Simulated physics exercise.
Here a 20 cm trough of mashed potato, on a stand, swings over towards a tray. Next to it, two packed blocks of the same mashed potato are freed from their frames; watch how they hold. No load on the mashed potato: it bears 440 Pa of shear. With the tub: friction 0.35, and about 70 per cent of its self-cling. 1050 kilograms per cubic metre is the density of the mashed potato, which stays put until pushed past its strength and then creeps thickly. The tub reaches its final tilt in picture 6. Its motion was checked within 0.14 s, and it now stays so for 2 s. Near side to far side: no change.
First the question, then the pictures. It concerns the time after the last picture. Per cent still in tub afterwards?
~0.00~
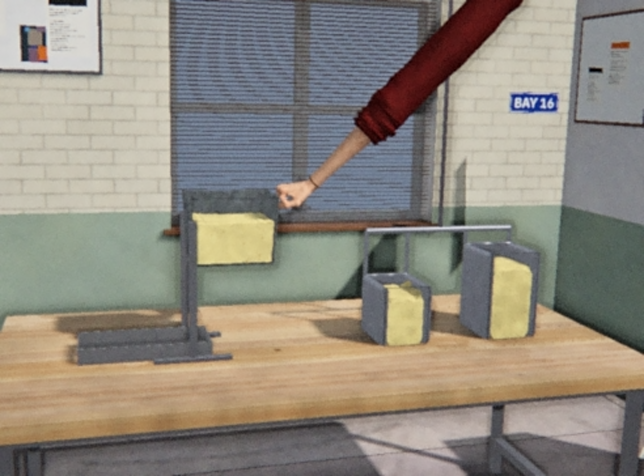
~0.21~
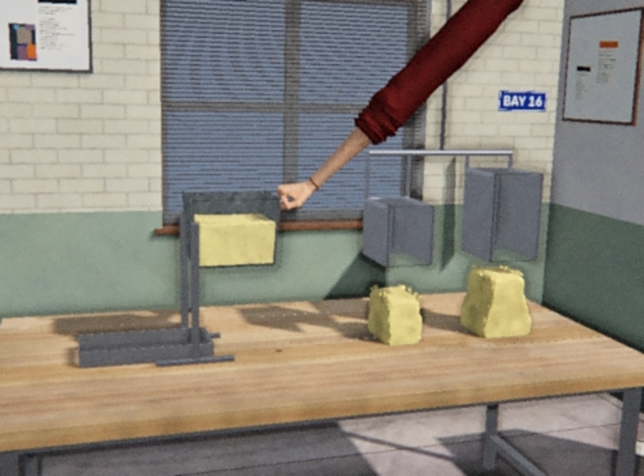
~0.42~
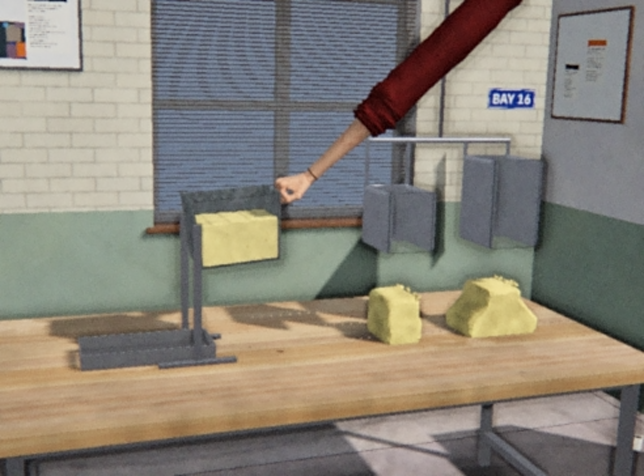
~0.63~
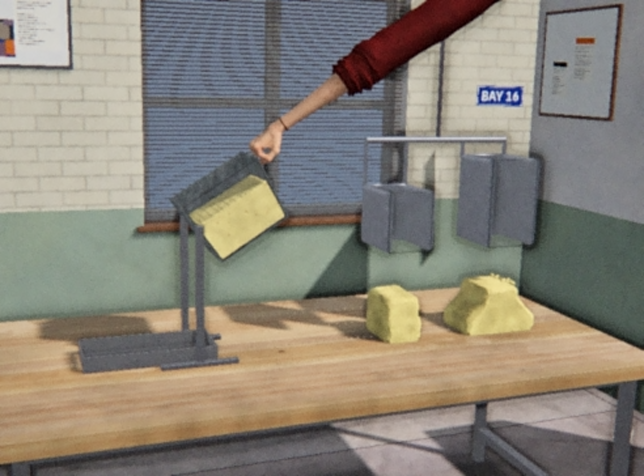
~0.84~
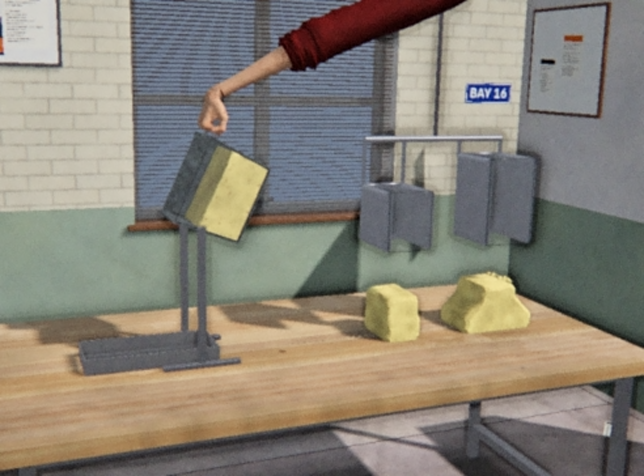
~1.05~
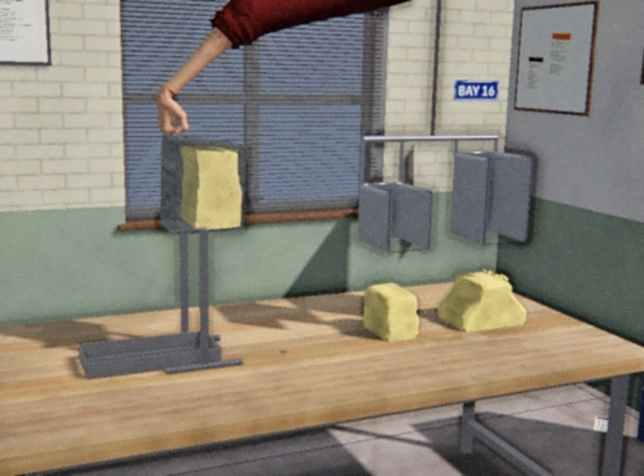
Approx. 64 %.
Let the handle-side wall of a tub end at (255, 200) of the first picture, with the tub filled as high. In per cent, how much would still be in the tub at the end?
100 %.
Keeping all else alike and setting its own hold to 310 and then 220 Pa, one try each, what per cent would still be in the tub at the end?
Roughly 50 % followed by roughly 45 %.
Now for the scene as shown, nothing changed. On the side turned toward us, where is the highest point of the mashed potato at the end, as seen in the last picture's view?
I'd say it peaks at roughly (219, 193) in the last picture.
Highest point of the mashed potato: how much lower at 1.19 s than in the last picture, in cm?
About 4 cm.
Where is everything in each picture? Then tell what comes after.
In the first frame, handle-side rim at (276, 197), tilt 0 degrees; crest of the mashed potato at (270, 222); block heights 16 cm, 25 cm (left to right).
In the second frame, handle-side rim at (278, 198), tilt 0 degrees; crest of the mashed potato at (271, 223); block heights 16 cm, 21 cm (left to right).
In the third frame, handle-side rim at (277, 193), tilt 5 degrees; crest of the mashed potato at (273, 218); block heights 15 cm, 17 cm (left to right).
In the fourth frame, handle-side rim at (255, 159), tilt 32 degrees; crest of the mashed potato at (264, 183); block heights 15 cm, 17 cm (left to right).
In the fifth frame, handle-side rim at (210, 139), tilt 65 degrees; crest of the mashed potato at (235, 153); block heights 15 cm, 17 cm (left to right).
In the sixth frame, handle-side rim at (176, 143), tilt 88 degrees; crest of the mashed potato at (212, 152); block heights 15 cm, 17 cm (left to right).
After 1.19 s, the tub is at 88 degrees and holds 100 %.
After 1.36 s, the tub is at 88 degrees and holds 85 %.
After 1.53 s, the tub is at 88 degrees and holds 69 %.
After 1.70 s, the tub is at 88 degrees and holds 64 %.
After 3.05 s, the tub is at 88 degrees and holds 64 %.
